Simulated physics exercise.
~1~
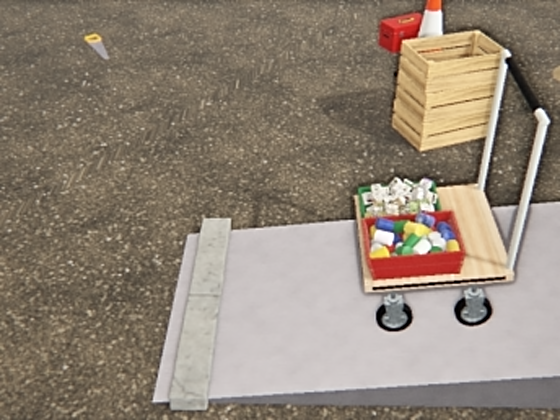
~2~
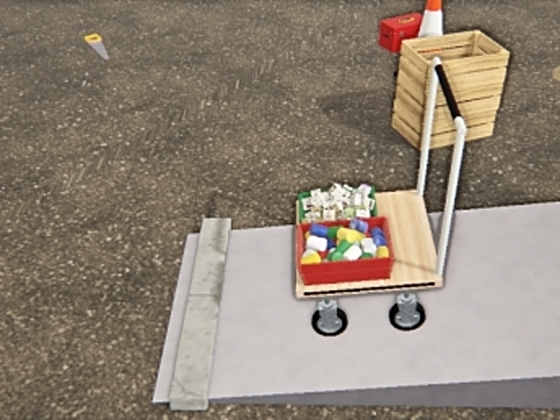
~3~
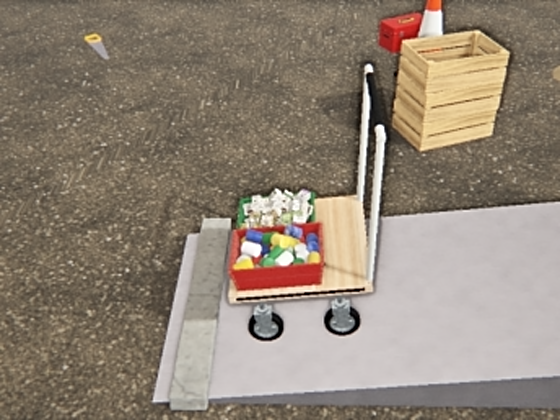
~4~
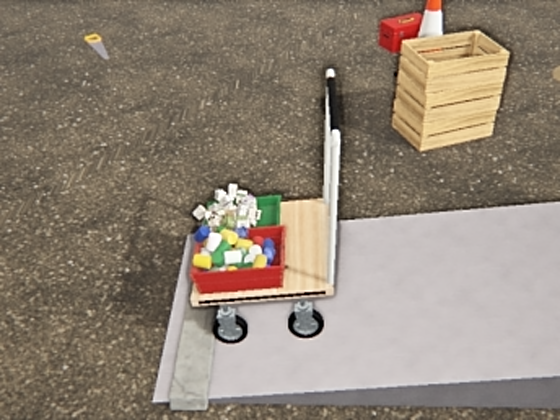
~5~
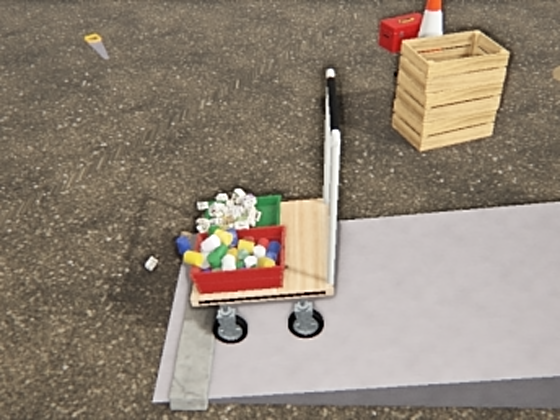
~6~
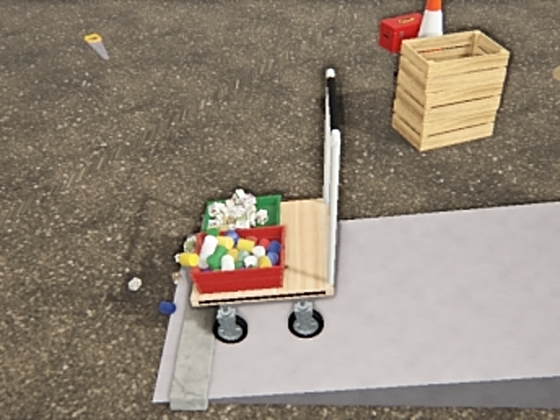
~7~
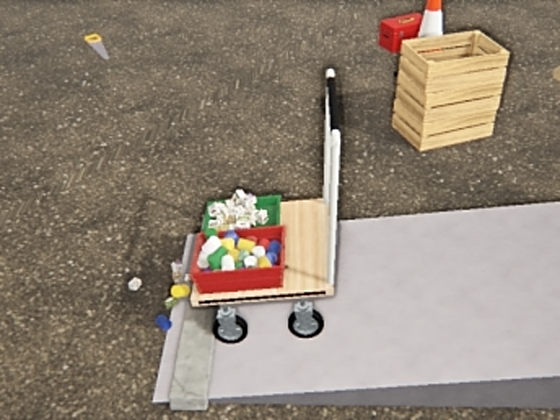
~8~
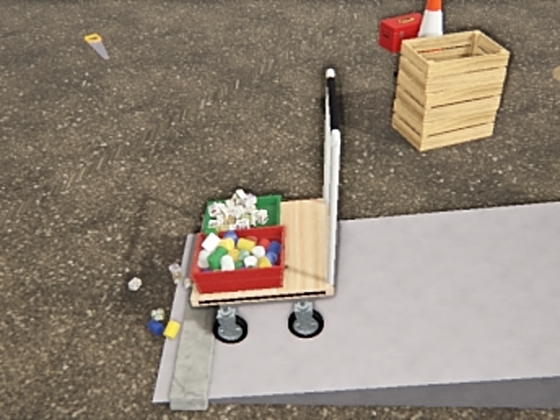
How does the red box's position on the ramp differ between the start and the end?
At the start the red box was on the trolley well up the ramp to the right, with a clear stretch between it and the grey kerb. By the end it had ridden left and sat right by the kerb at the ramp's left end.
